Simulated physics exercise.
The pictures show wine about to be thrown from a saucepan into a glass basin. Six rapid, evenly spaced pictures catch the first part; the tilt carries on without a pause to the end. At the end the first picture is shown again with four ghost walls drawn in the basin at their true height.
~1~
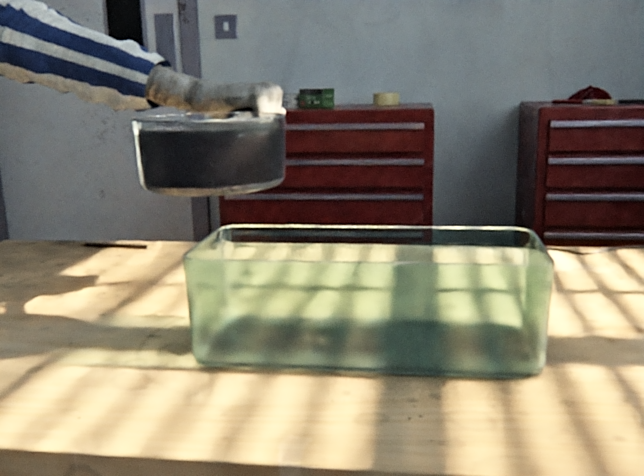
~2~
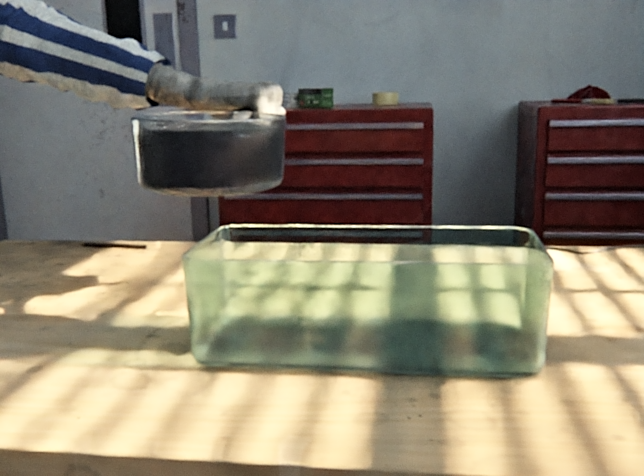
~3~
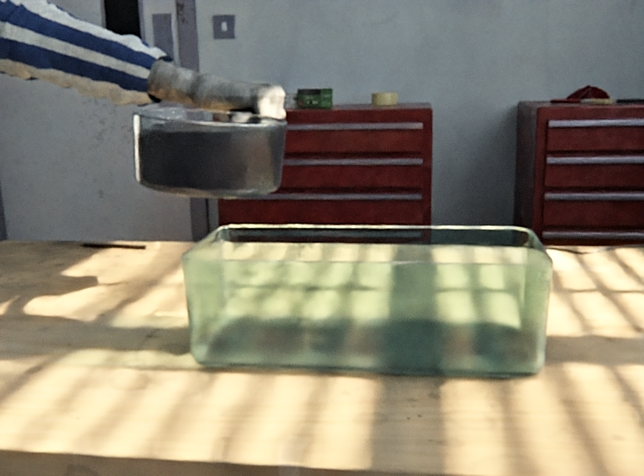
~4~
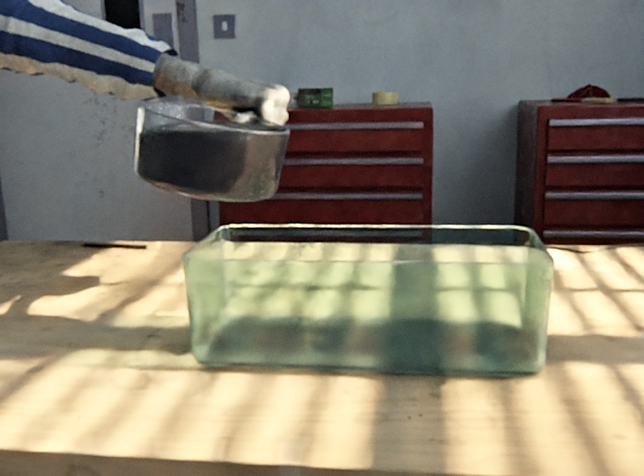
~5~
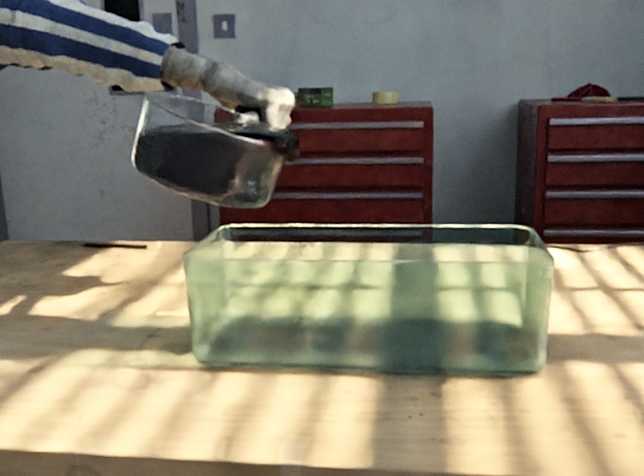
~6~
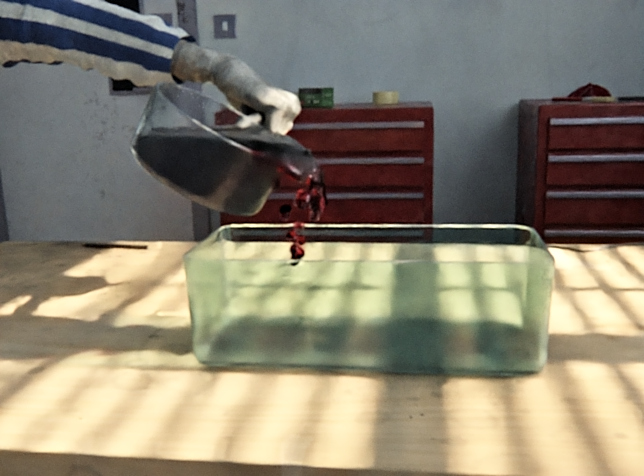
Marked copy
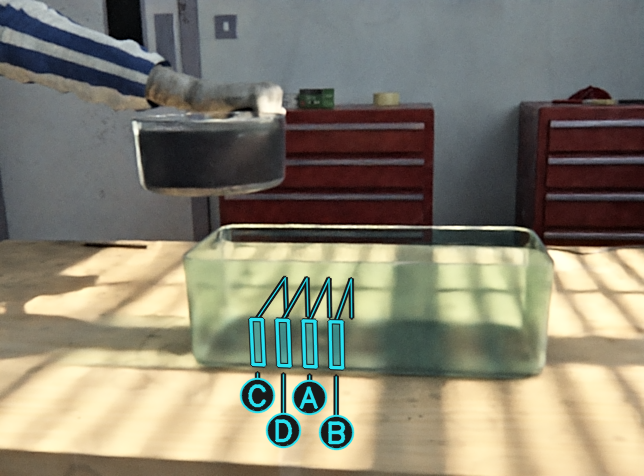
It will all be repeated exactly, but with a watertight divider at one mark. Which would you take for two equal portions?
B beats the others.
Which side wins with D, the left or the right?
The right side.
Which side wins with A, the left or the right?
The right side.
On the marked copy, A at (309, 375); B at (336, 376); C at (257, 373); D at (283, 374).
If A is chosen, about 29 % ends left of the wall and 70 % right of it.
If B is chosen, about 49 % ends left of the wall and 50 % right of it.
If C is chosen, about 4 % ends left of the wall and 96 % right of it.
If D is chosen, about 16 % ends left of the wall and 83 % right of it.
